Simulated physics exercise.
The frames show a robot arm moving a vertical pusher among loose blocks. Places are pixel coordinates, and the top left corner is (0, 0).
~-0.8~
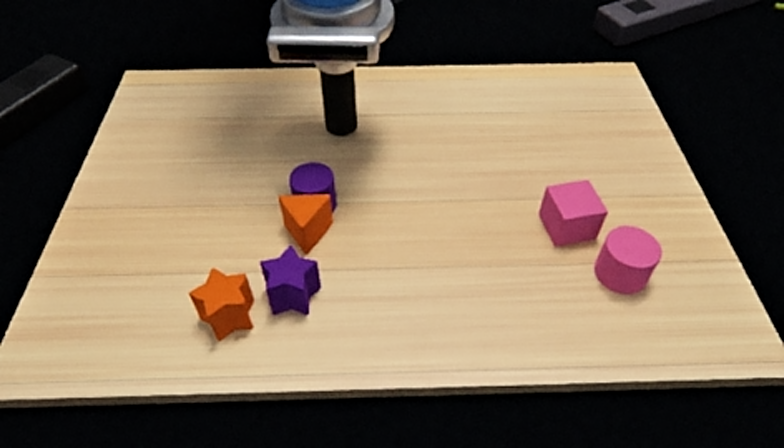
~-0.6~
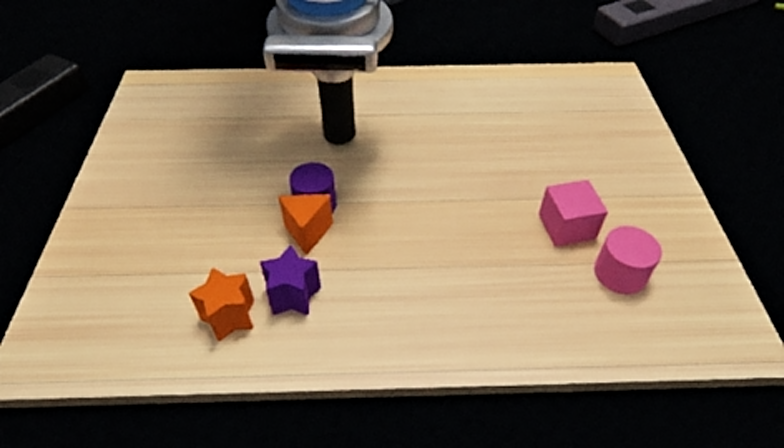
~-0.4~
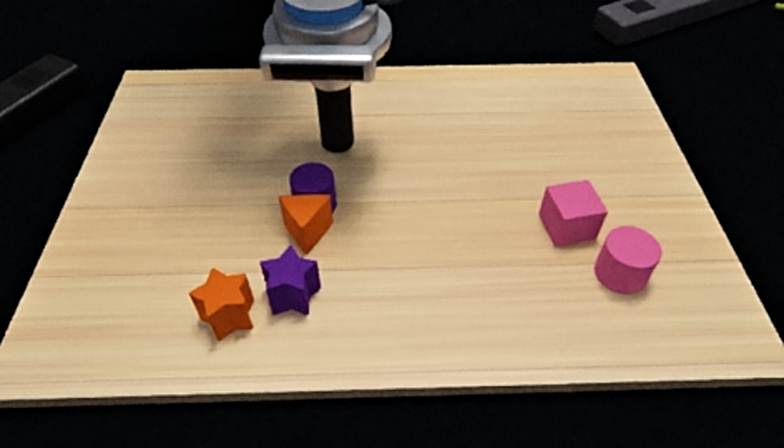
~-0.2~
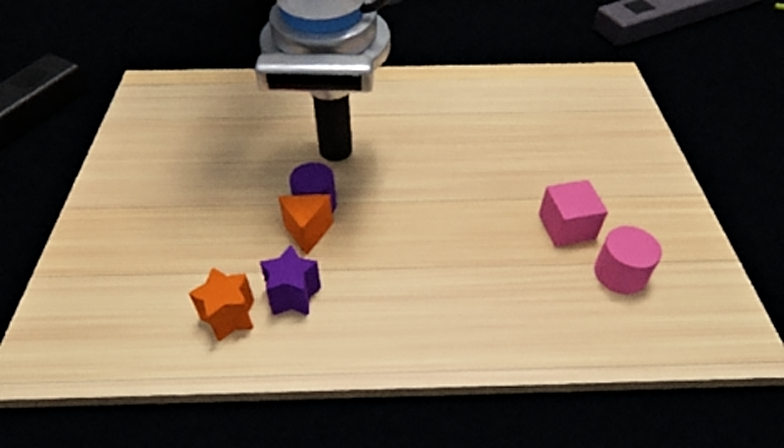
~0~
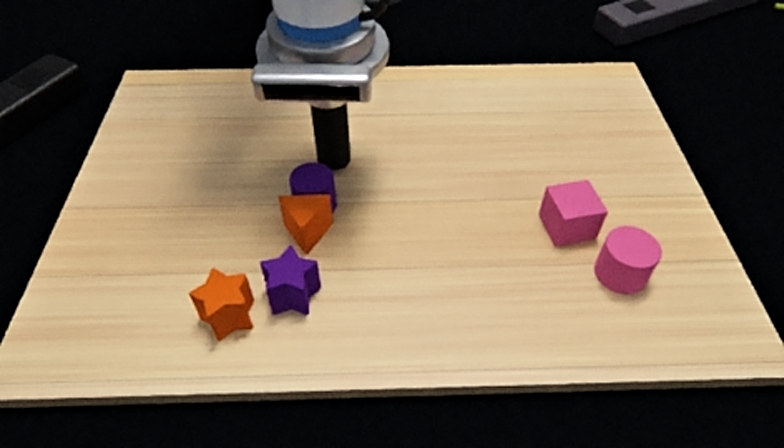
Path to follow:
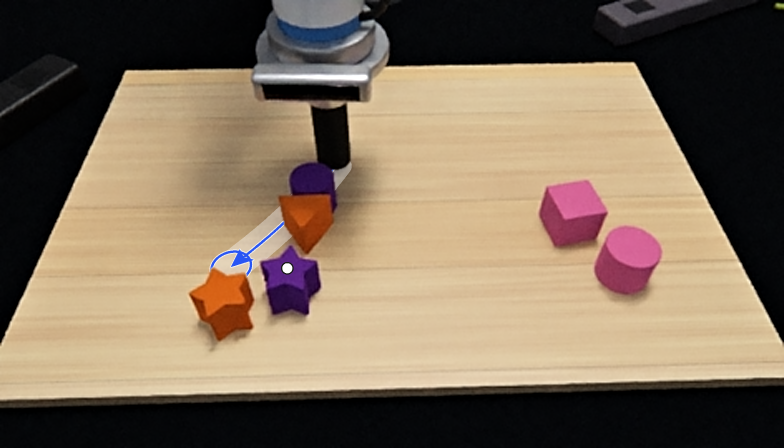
A pale wooden board lies on a dark surface, seen from above at an angle by a still camera. An orange star, a purple star, an orange triangular piece and a purple circular block sit left of centre, with a pink cube and a pink cylinder at right. A robot arm at the top slides its black vertical pusher a short way toward the viewer and slightly left, while the blocks stay still.
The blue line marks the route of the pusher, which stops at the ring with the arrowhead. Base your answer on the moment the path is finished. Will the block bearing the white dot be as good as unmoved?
No, it doesn't check out.
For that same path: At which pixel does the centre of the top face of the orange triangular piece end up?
Put as a pixel place, it's (319, 259).
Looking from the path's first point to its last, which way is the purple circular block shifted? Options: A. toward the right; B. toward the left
Option B.
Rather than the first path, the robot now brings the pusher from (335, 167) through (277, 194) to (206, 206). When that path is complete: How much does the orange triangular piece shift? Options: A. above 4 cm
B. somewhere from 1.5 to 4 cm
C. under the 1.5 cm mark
That would be C.
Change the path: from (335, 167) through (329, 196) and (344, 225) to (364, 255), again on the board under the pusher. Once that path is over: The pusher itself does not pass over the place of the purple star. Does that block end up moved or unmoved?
It will end up elsewhere.
Drawn move, from (335, 167) through (292, 215) to (231, 267); the dot is on the purple star.
What follows on the original path. One third of the way, pusher (306, 192); orange triangular piece (300, 231); purple circular block (299, 202).
Two thirds of the way, pusher (271, 225); purple star (282, 282); orange triangular piece (315, 256), turned 25° anticlockwise; purple circular block (284, 233).
At the end, pusher (229, 260); orange star still; purple star (282, 283); orange triangular piece (319, 259), turned 30° anticlockwise; purple circular block (281, 239).
